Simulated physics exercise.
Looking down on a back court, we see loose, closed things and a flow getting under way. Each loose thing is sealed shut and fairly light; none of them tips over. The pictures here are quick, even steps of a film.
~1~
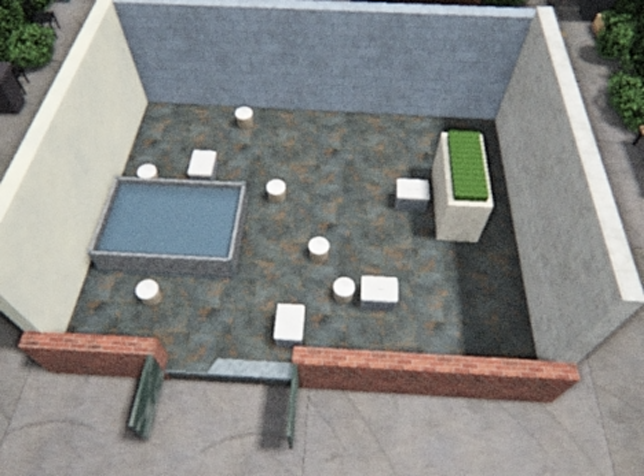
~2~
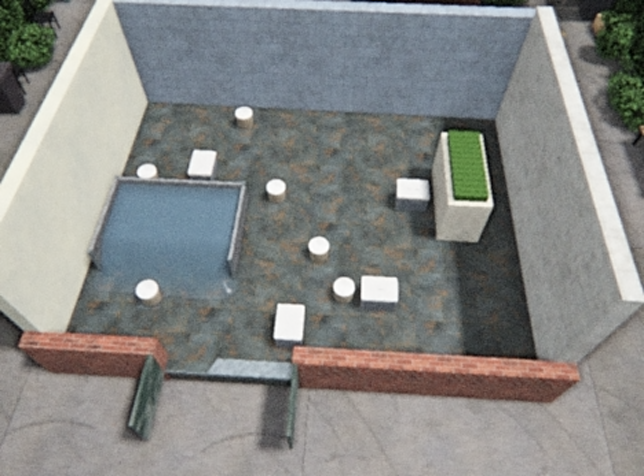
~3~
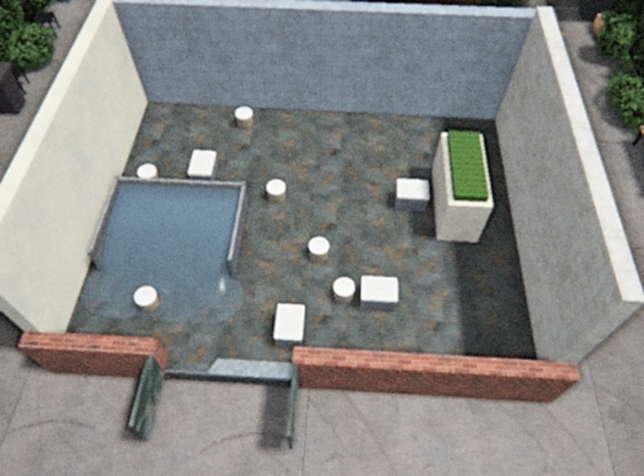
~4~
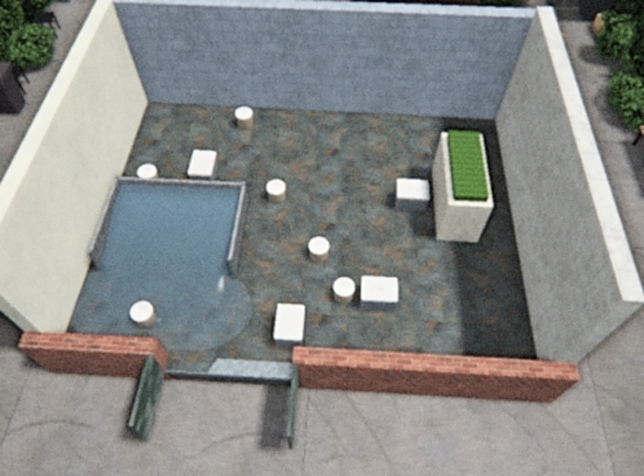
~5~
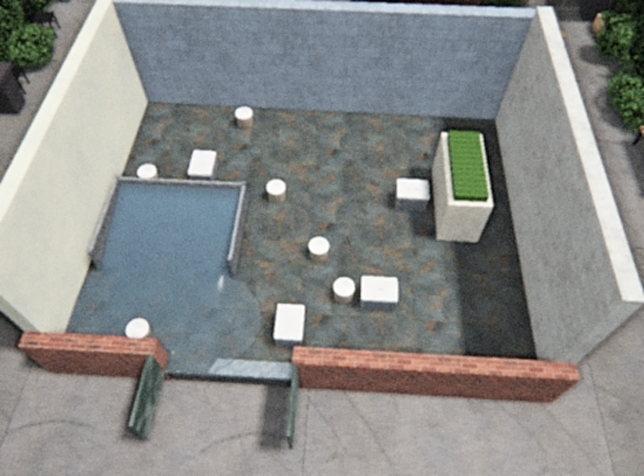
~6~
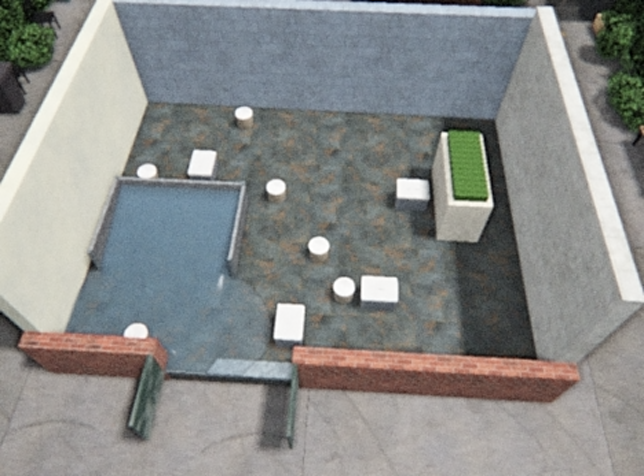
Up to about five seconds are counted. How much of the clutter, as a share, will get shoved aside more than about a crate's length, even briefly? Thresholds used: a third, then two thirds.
The portion knocked well out of place is smaller than a third.
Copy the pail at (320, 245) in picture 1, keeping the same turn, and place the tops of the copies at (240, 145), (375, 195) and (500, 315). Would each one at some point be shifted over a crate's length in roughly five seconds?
Item by item: Remains in place, remains in place, remains in place.
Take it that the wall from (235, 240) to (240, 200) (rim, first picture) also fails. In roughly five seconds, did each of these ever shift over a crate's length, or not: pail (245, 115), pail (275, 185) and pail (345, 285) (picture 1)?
Results in order: Stayed within it / stayed within it / moved that far.
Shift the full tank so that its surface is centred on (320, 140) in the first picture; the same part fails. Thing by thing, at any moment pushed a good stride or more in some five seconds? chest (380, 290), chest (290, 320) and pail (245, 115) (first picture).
In turn: Beyond that mark, beyond that mark, under that mark.
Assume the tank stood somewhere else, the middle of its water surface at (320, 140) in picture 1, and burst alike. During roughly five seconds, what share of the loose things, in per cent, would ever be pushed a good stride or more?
By my count it is some 50 %.
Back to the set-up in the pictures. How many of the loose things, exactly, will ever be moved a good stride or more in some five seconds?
The count is 2.
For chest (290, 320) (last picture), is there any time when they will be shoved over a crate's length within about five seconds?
Short answer: At least that much.
A moment on, 1 of 10 are well off their spots; 1 afloat.
Next, 0 of 10 are well off their spots; 1 afloat.
Later, 2 of 10 are well off their spots; 1 afloat.
In the end, 2 of 10 are well off their spots, and 2 have been at some point; 0 afloat.
